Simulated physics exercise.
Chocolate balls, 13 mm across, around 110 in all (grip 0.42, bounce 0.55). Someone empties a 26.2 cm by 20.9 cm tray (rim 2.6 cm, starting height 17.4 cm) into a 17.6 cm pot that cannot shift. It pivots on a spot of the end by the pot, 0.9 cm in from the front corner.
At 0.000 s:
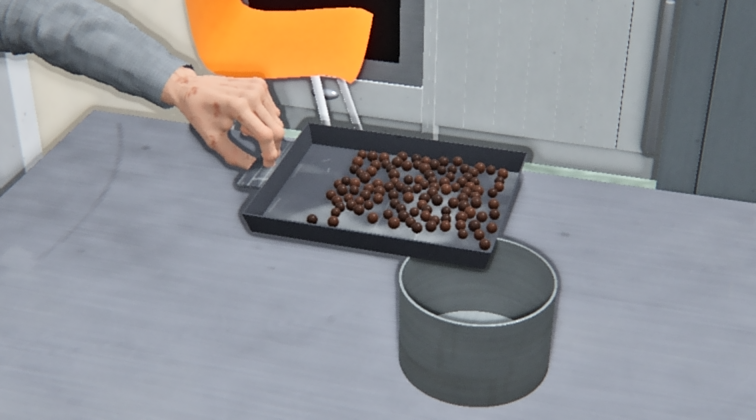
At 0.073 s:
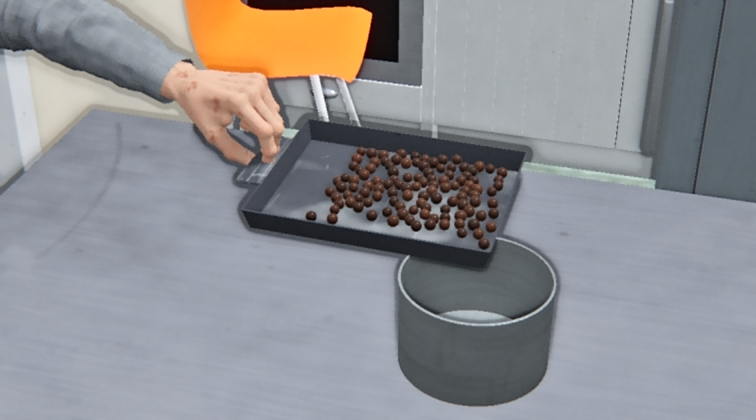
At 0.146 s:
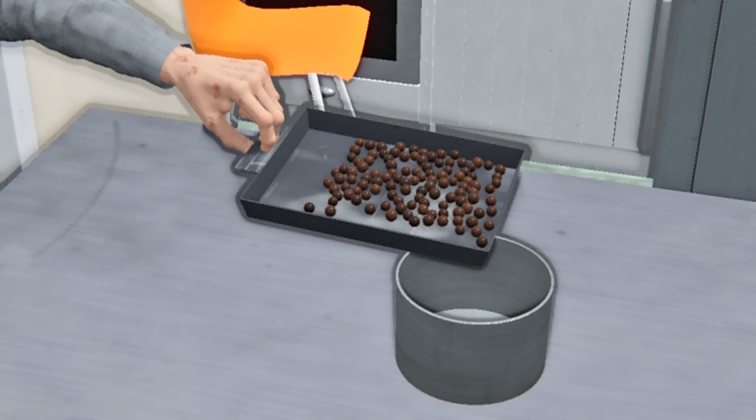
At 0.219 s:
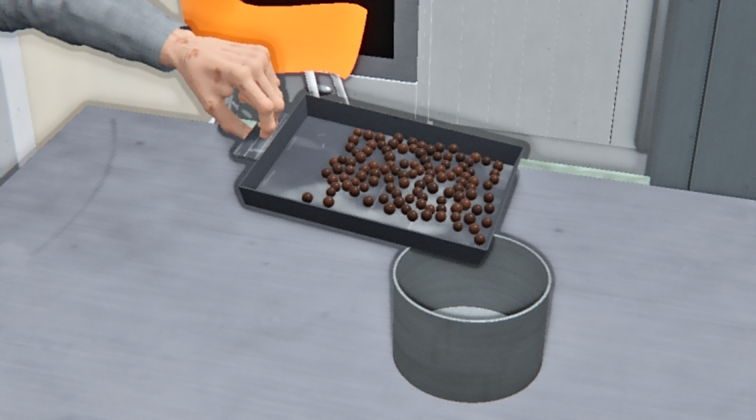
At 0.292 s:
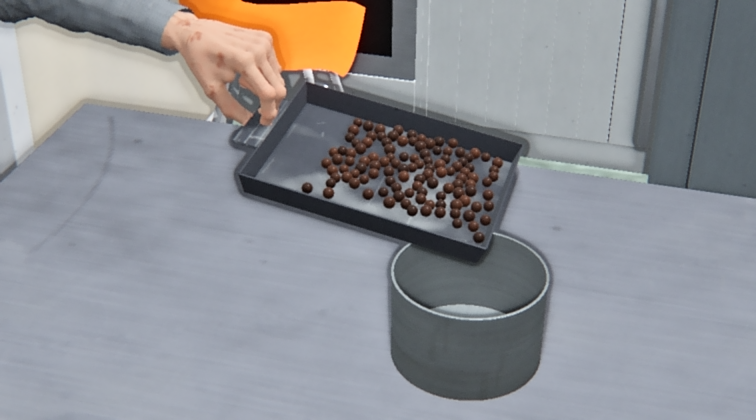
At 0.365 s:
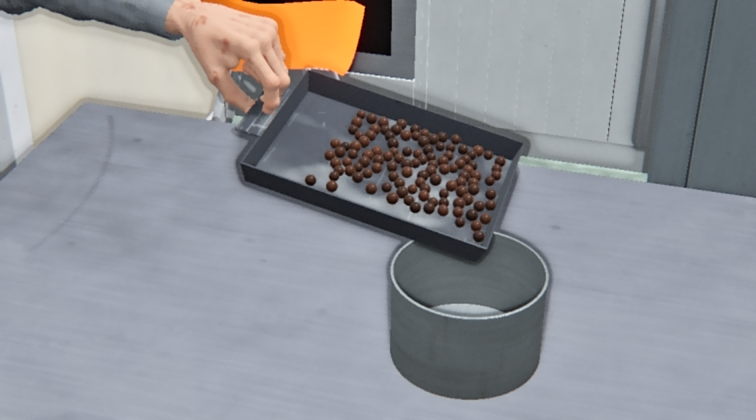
A dark rectangular tray of brown chocolate balls starts nearly level above a gray table, then tilts gradually as a hand raises its left end, while its right end stays low beside the rim of a round gray pot.
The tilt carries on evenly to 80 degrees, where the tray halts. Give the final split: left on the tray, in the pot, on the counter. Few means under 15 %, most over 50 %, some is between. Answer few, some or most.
Left on the tray: Few; in the pot: Some; on the counter: Most.
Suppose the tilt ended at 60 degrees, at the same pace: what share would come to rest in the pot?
Then about 0 per cent.
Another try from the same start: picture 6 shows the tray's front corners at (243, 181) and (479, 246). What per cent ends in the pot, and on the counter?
Pot 0, counter 100.
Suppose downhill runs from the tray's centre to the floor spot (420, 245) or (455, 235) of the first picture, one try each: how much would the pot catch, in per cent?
Some 0 and 5 per cent.
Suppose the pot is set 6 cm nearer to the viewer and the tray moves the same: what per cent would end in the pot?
It would be near 30 per cent.
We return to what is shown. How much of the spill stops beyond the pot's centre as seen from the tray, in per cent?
Roughly 100 per cent.
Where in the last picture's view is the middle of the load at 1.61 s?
At about (493, 165).
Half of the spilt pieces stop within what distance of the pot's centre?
About 20 cm.
After 1.11 s, tilt 44 degrees; the tray holds 100 %, the pot 0 %.
After 1.61 s, tilt 65 degrees; the tray holds 100 %, the pot 0 %.
Then, at 2.18 s, tilt 80 degrees; the tray holds 80 %, the pot 0 %.
In the end, at 3.8 s, tray 5 %, pot 30 %, counter 70 %.
